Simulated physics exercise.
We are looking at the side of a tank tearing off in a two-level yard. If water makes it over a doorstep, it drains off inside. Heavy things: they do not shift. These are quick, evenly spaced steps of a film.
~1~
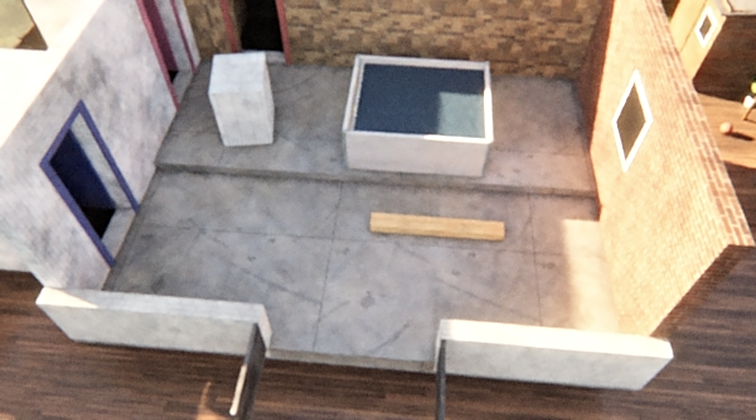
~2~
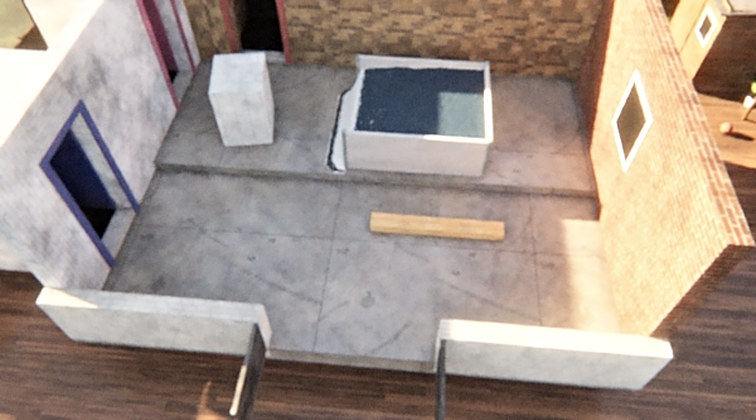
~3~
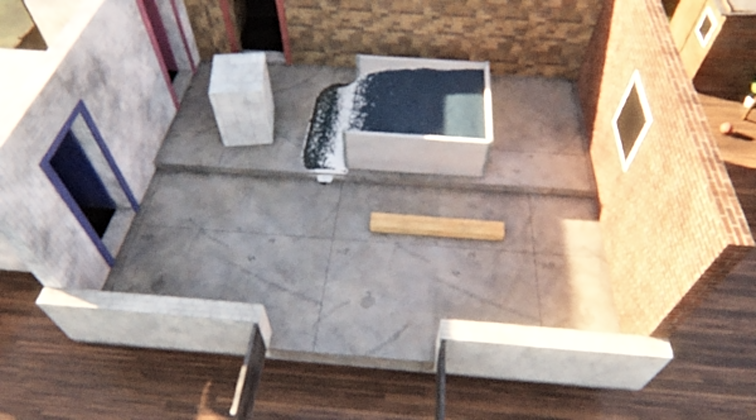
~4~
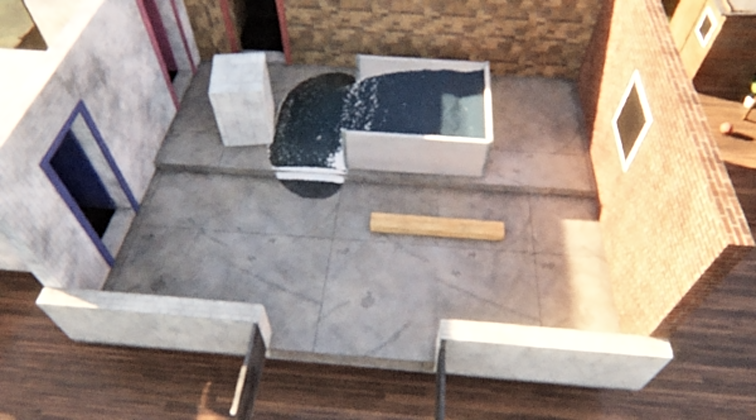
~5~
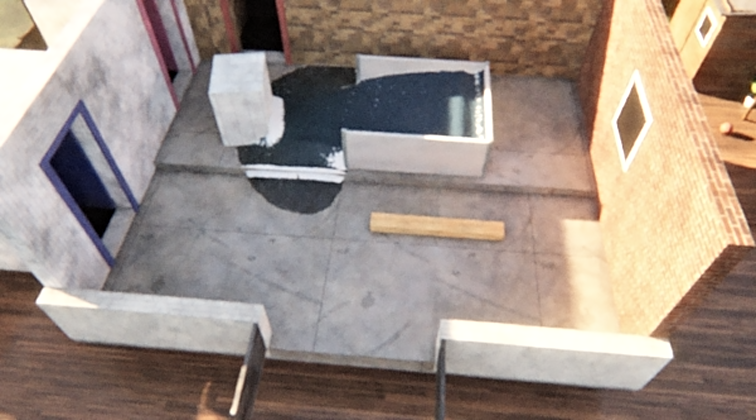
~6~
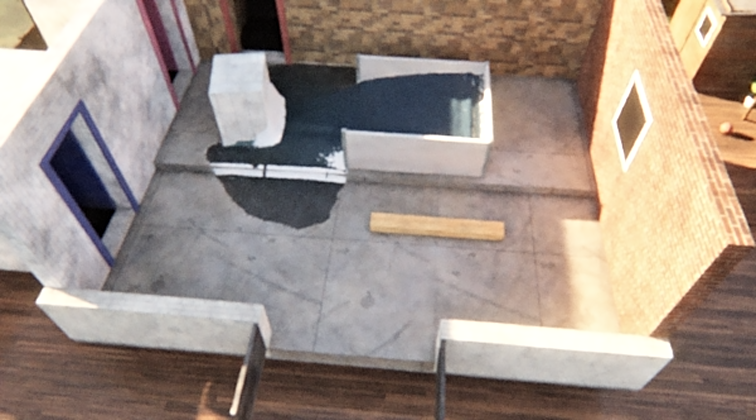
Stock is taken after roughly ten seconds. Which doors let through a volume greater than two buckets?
Checking each one: The pink door lets through more; the blue door lets through more; the red door lets through more.
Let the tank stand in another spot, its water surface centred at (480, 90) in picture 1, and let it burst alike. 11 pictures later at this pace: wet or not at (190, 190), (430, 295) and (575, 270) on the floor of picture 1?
Soaked, spared, spared.
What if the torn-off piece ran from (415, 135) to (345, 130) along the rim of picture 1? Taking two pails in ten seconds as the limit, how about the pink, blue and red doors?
Pink door: Below, blue door: Below, red door: Below.
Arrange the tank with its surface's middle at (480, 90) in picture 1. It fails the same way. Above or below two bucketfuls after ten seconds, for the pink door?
Result - pink door crosses the threshold.
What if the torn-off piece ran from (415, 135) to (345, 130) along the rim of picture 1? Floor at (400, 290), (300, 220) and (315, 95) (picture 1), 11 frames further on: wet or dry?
Soaked, soaked, untouched.
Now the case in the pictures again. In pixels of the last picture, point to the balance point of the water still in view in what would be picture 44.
Around (282, 192).
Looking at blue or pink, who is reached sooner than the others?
It would be the pink door.
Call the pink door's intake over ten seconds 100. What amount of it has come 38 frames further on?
Working it through, I arrive at 95 %.
A moment on, water covers 30 % of the floor; the pink door under two buckets in, the blue door not reached, the red door under two buckets in.
Next, water covers 40 % of the floor; the pink door under two buckets in, the blue door under two buckets in, the red door far over two buckets in.
Then, water covers 50 % of the floor; the pink door over two buckets in, the blue door over two buckets in, the red door far over two buckets in.
Later, water covers 80 % of the floor; the pink door far over two buckets in, the blue door far over two buckets in, the red door far over two buckets in.
In the end, water covers 95 % of the floor; the pink door far over two buckets in, the blue door far over two buckets in, the red door far over two buckets in.
